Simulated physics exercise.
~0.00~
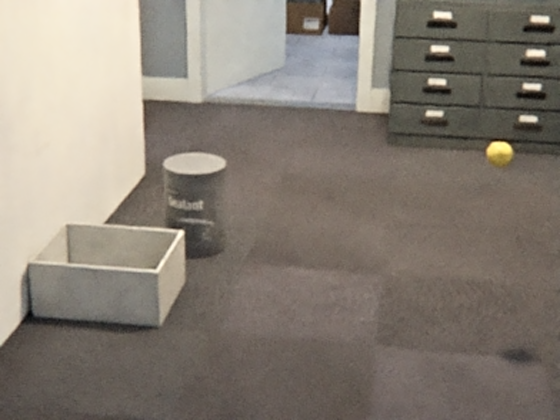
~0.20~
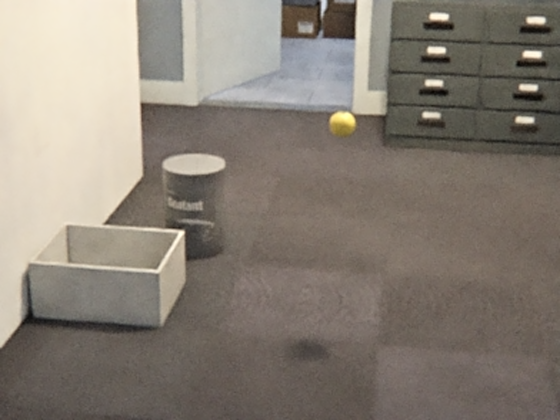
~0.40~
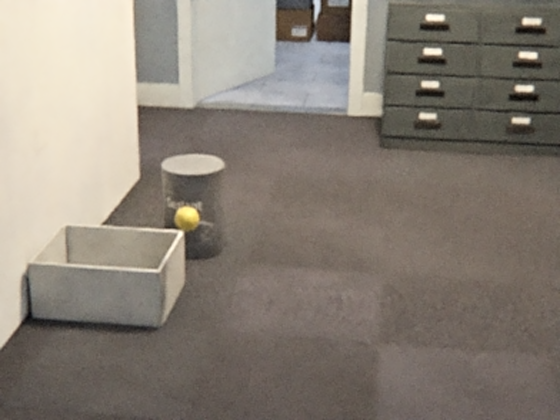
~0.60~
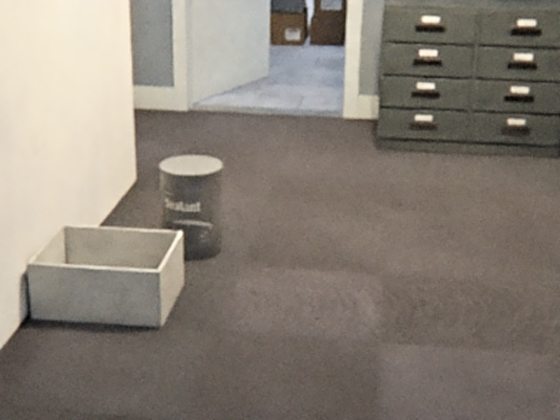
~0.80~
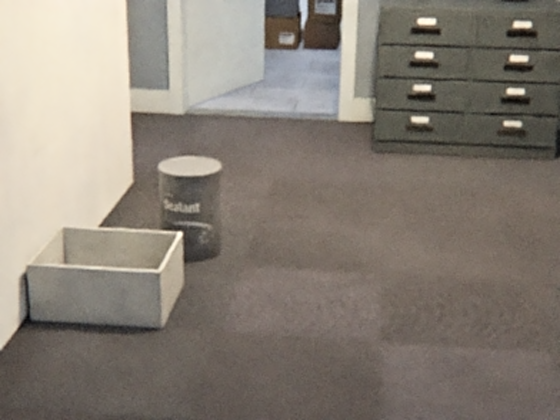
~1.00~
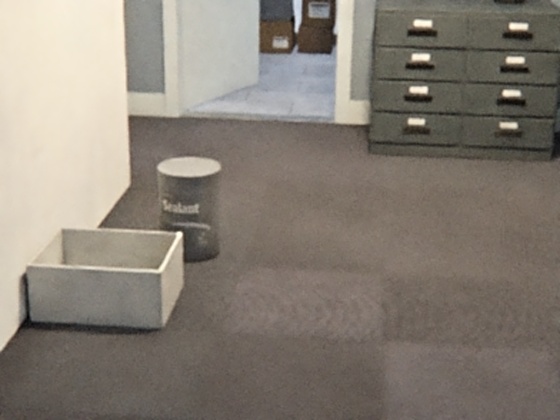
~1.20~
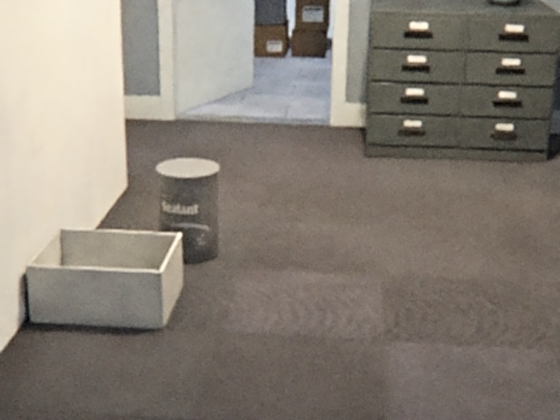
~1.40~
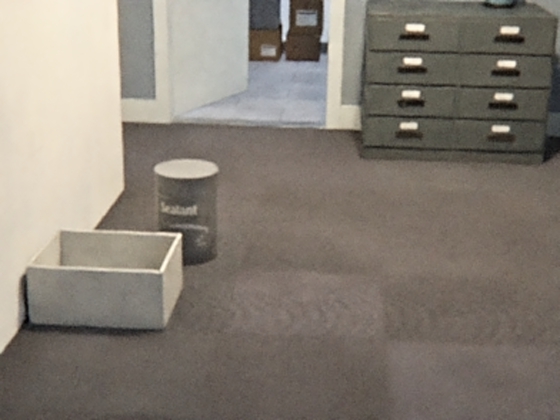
A grey pail standing still behind an open box as a yellow apple flies leftward and drops out of sight inside it.
